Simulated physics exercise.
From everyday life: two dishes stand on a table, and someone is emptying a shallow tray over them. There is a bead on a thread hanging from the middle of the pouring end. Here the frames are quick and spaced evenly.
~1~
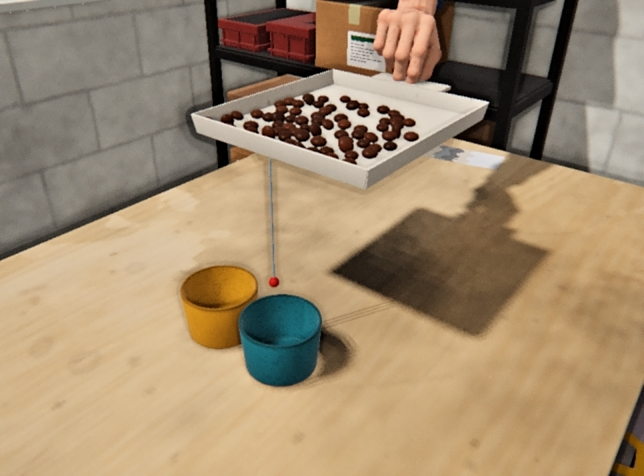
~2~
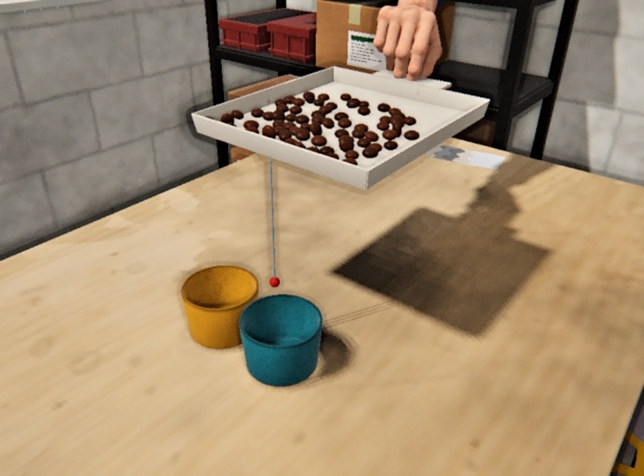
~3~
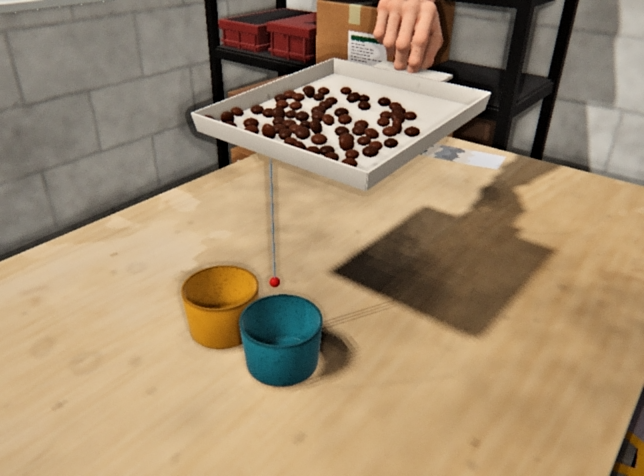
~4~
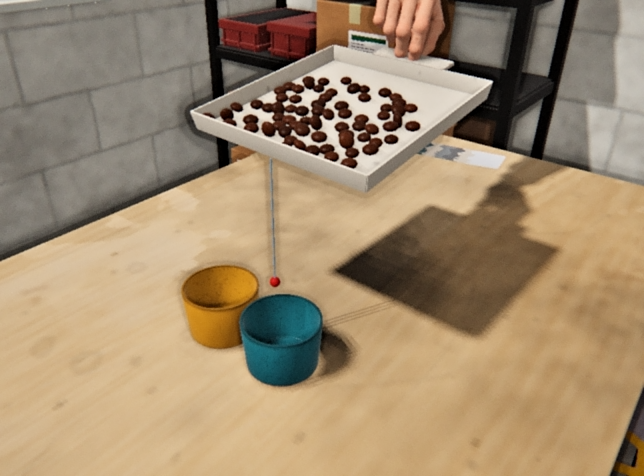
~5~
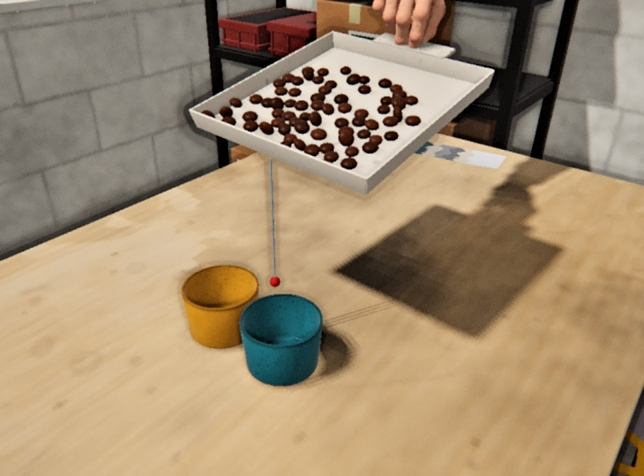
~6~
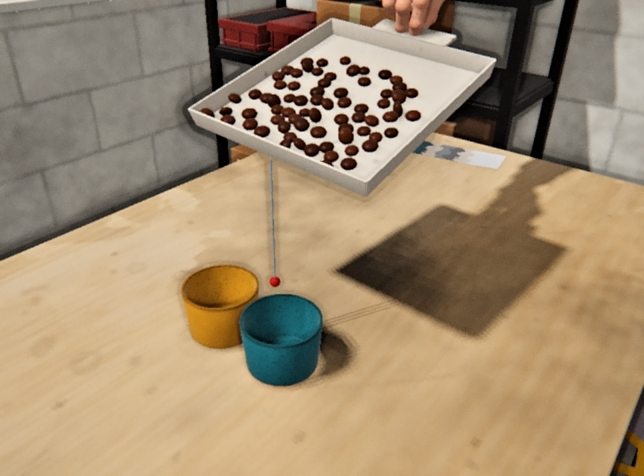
Above a wooden table with a yellow dish and a teal dish, a hand held a shallow white tray of brown chocolate drops level, then gradually tilted it toward its lower right corner.
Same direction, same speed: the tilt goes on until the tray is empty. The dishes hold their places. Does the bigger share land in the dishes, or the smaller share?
The dishes are left with the minor part.
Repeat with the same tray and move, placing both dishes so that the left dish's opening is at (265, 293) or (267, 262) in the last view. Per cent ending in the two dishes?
About 40% on the first try and 0% on the second.
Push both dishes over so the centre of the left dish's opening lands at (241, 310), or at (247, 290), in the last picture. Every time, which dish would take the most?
The one at right the first time, the one at right the second.
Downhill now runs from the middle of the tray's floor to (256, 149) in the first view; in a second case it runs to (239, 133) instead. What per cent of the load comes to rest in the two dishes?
Near 40 % and, after that, 30 %.
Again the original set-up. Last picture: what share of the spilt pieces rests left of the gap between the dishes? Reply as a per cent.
My estimate is some 30 per cent.
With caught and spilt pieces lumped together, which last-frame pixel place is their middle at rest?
I'd put the middle somewhere around (309, 408).
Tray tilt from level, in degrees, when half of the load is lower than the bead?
105°.
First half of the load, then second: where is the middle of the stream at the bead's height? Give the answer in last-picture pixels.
Roughly (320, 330) first, then roughly (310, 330).
Shortly afterwards, tray tipped steeply; the whole lot on the tray.
Next, tray tipped right over; near half on the tray; only a few in the right dish; a little outside both; near a third in the air.
Some moments later, tray tipped past a quarter turn; near a quarter in the right dish; the bulk outside both.
In the end, tray tipped past a quarter turn; near a quarter in the right dish; none at all in the left dish; the bulk outside both.
